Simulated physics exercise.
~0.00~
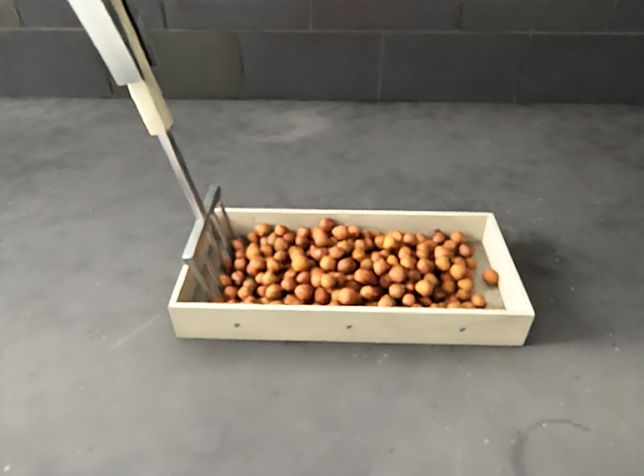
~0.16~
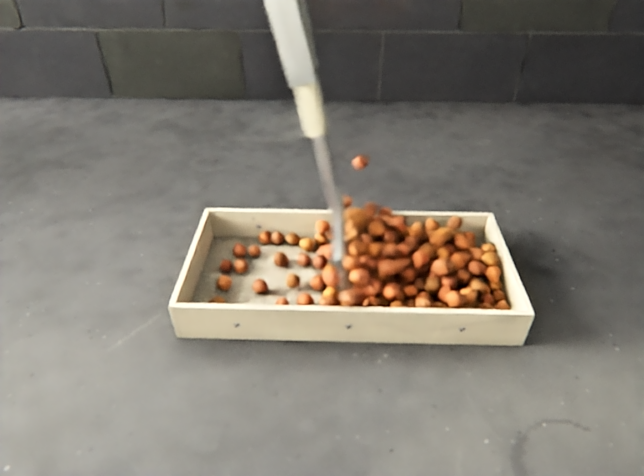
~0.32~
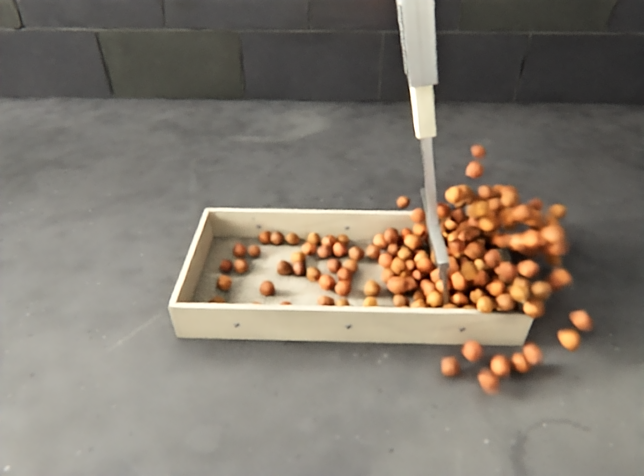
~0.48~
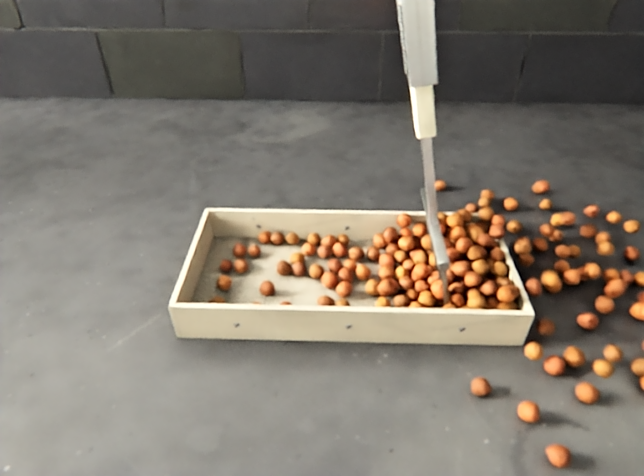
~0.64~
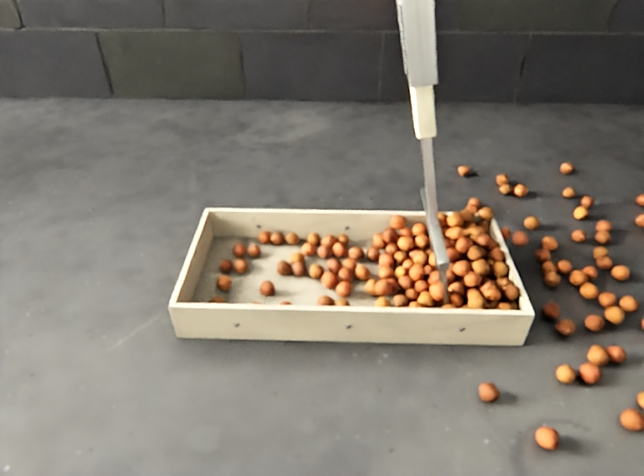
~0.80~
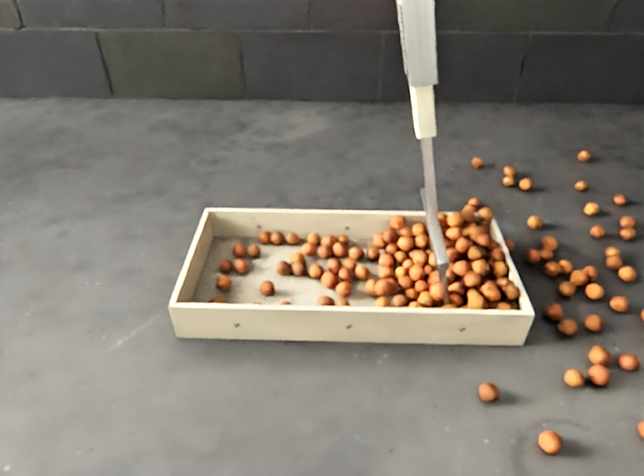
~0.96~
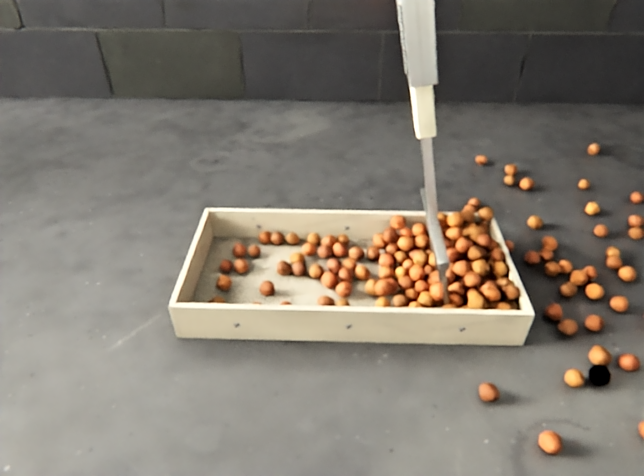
A fork-like tool on a pale handle, held from above, stands at the left end of a shallow cream tray full of brown hazelnuts, on a dark grey surface before a dark tiled wall, seen from the front and slightly above. It sweeps right through the tray, heaping the nuts ahead of it and leaving a few scattered behind. Near the right end it stops, and many nuts surge over the rim. They scatter and roll across the surface to the right and front. Finally the tool stays still against the remaining heap, most nuts still in the tray.
